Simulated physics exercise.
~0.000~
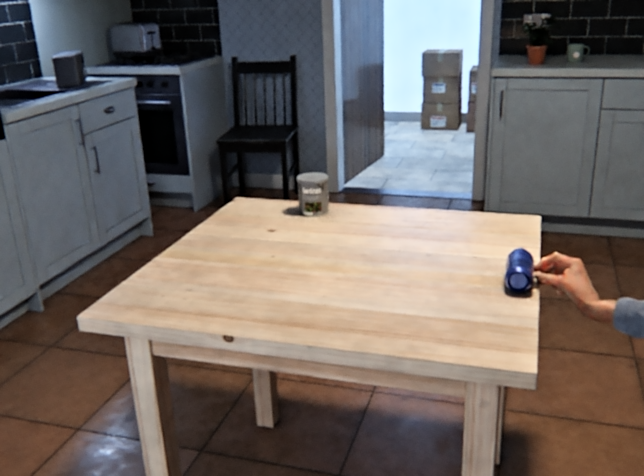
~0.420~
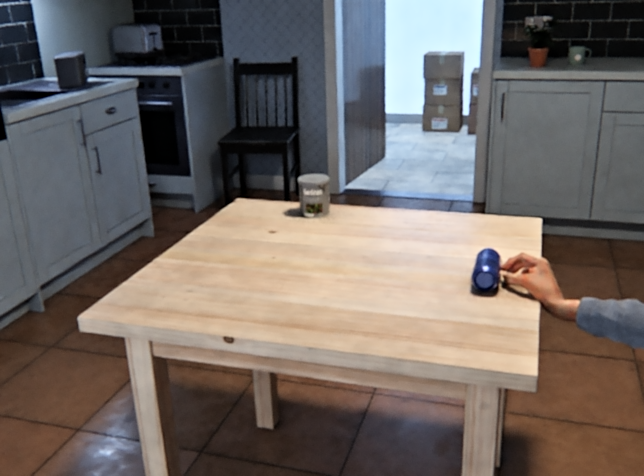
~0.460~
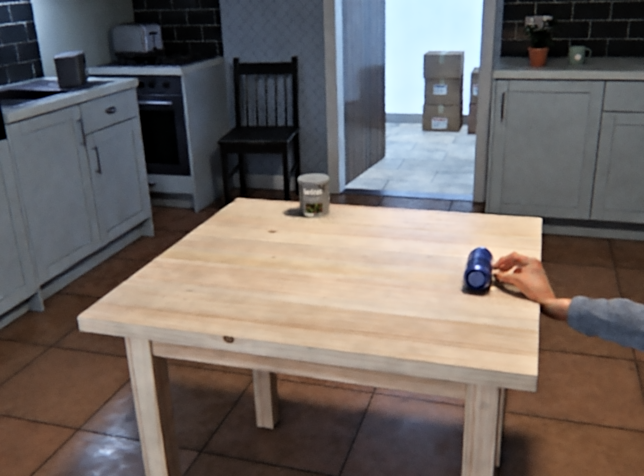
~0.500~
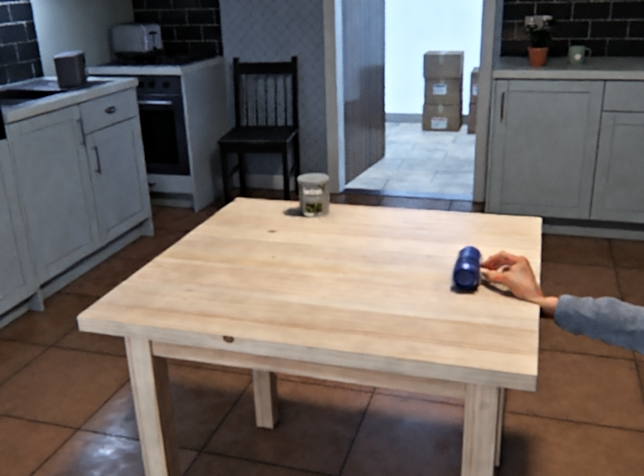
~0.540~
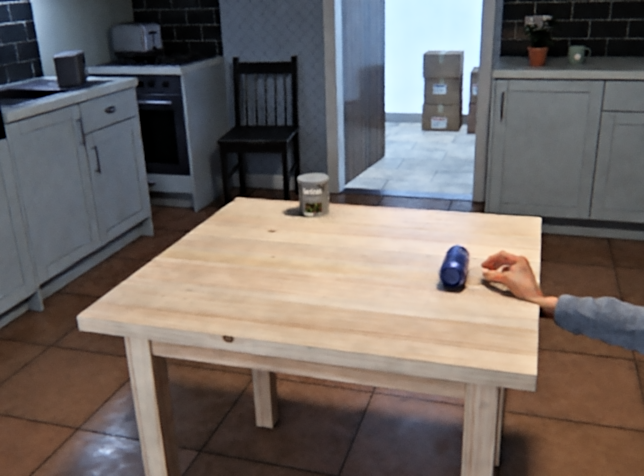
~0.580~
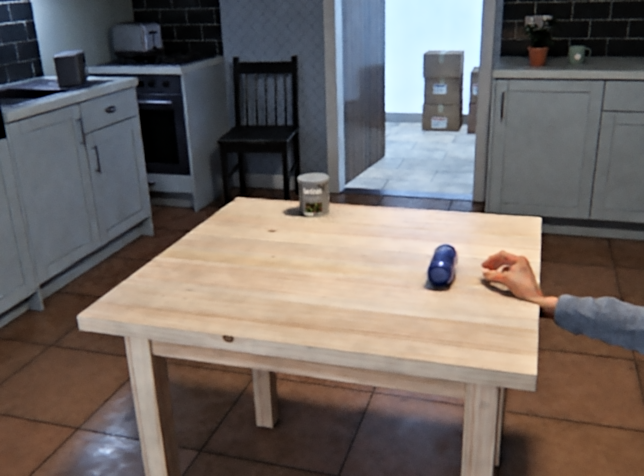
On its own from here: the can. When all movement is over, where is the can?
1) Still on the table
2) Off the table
Off the table (2).
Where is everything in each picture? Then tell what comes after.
Under the hand; blue can (519, 270), in the first frame.
Under the hand; blue can (487, 269), in the second frame.
Under the hand; blue can (479, 268), in the third frame.
Blue can (468, 267), in the fourth frame.
Blue can (455, 266) shifted a little, in the fifth frame.
Blue can (443, 264) shifted about its own width, in the sixth frame.
After 0.98 s, blue can shifted well along near (328, 255).
After 1.58 s, blue can shifted well along near (178, 241).
After 1.98 s, blue can now off the table.
In the end (2.2 s), off the table, blue can.
